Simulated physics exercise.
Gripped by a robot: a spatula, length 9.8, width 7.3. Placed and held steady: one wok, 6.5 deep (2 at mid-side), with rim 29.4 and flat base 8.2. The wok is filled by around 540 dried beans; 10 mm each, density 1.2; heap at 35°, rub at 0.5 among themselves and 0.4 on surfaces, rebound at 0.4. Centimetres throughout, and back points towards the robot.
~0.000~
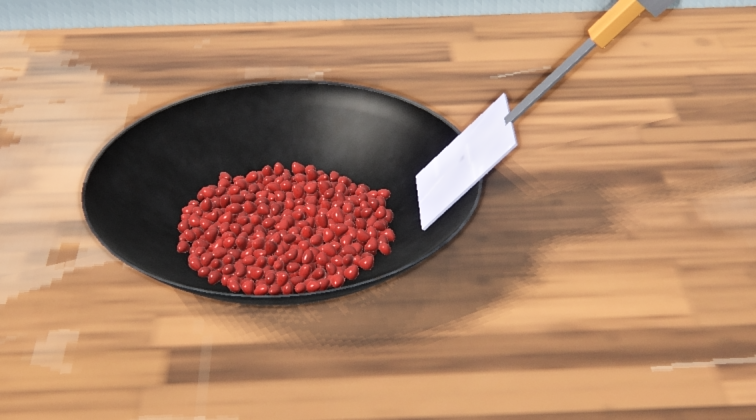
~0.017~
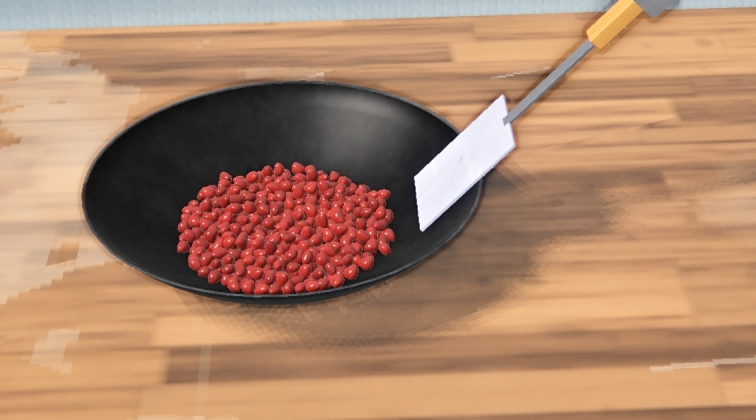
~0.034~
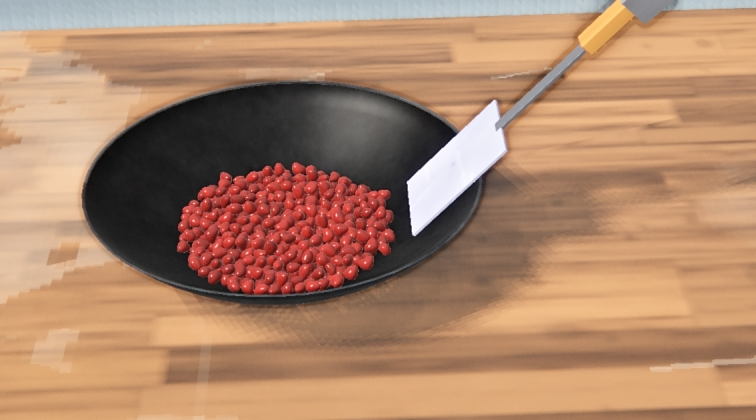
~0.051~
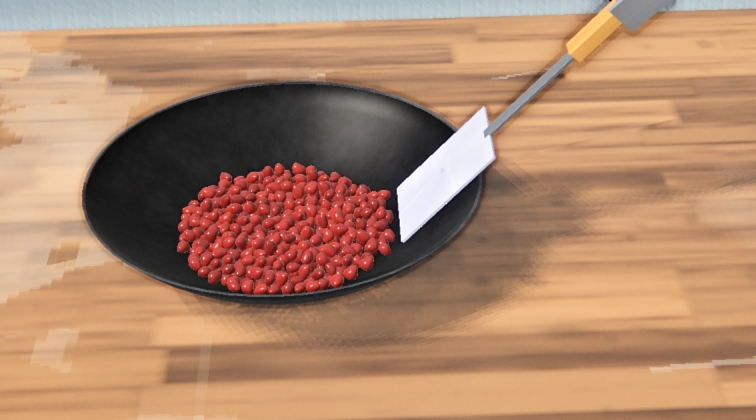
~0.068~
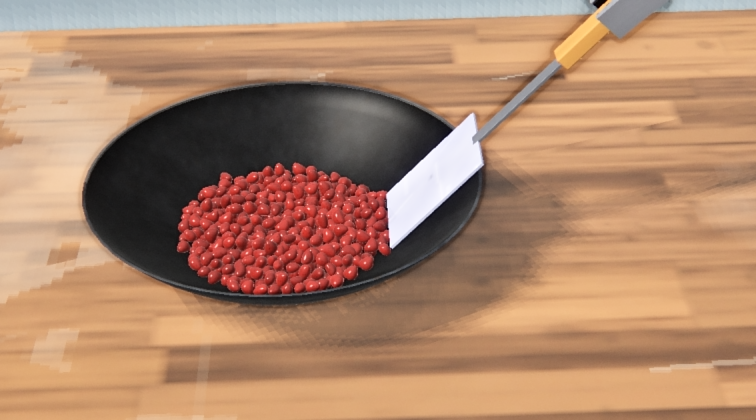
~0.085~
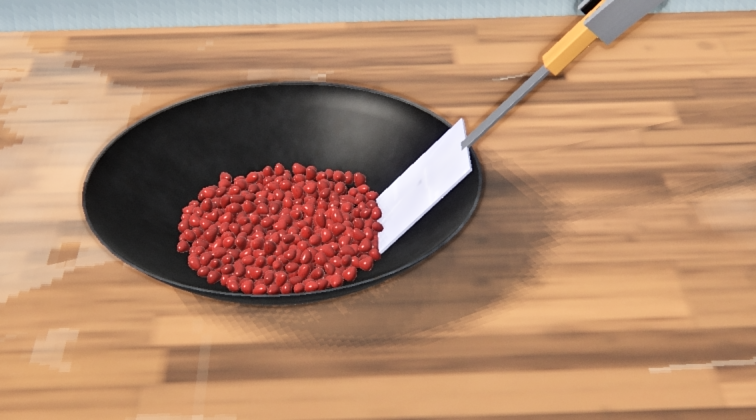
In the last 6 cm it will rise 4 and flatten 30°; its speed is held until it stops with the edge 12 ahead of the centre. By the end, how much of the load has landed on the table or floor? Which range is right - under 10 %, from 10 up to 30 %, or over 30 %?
Right range: From 10 up to 30 %.
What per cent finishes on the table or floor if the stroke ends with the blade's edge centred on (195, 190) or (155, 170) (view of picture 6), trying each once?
Estimates, in order: 0 % and 10 %.
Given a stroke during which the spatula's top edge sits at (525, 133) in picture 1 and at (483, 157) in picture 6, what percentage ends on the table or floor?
It comes to something like 20 %, give or take.
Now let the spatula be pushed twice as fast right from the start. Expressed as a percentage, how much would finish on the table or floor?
Estimate: Near 40 %.
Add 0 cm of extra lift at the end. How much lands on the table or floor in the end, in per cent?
You'd expect near 25 percent of it there.
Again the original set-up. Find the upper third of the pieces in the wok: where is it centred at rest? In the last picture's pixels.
The centre sits close to (167, 218).
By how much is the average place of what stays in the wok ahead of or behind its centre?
It rests close to 4.5 centimetres ahead of centre.
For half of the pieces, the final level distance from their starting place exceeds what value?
About 6 cm.
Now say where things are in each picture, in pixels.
In the first picture, spatula top edge at (511, 118), sloping 47°; upper third of the load around (284, 220), from x 185 to 390, top at y 170; 542 in the wok.
In the second picture, spatula top edge at (509, 120), sloping 47°; upper third of the load around (284, 220), from x 185 to 390, top at y 170.
In the third picture, spatula top edge at (501, 125), sloping 47°; upper third of the load around (284, 220), from x 185 to 390, top at y 170.
In the fourth picture, spatula top edge at (490, 132), sloping 47°; upper third of the load around (284, 220), from x 185 to 390, top at y 170.
In the fifth picture, spatula top edge at (478, 138), sloping 47°; upper third of the load around (284, 221), from x 185 to 385, top at y 170.
In the sixth picture, spatula top edge at (467, 143), sloping 47°; upper third of the load around (283, 219), from x 185 to 375, top at y 170; 542 in the wok.
After 0.23 s, sloping 47°, highest piece 5 above the table; 542 in the wok.
After 0.38 s, sloping 40°, highest piece 8 above the table; 537 in the wok, 5 on the blade or in flight.
After 0.66 s, sloping 17°, highest piece 7 above the table; 434 in the wok, 96 on the table or floor, 12 on the blade or in flight.
After 1.71 s, sloping 17°, highest piece 7 above the table; 434 in the wok, 108 on the table or floor.
At rest, 434 in the wok, 108 on the table or floor. That is 20 % on the table or floor.
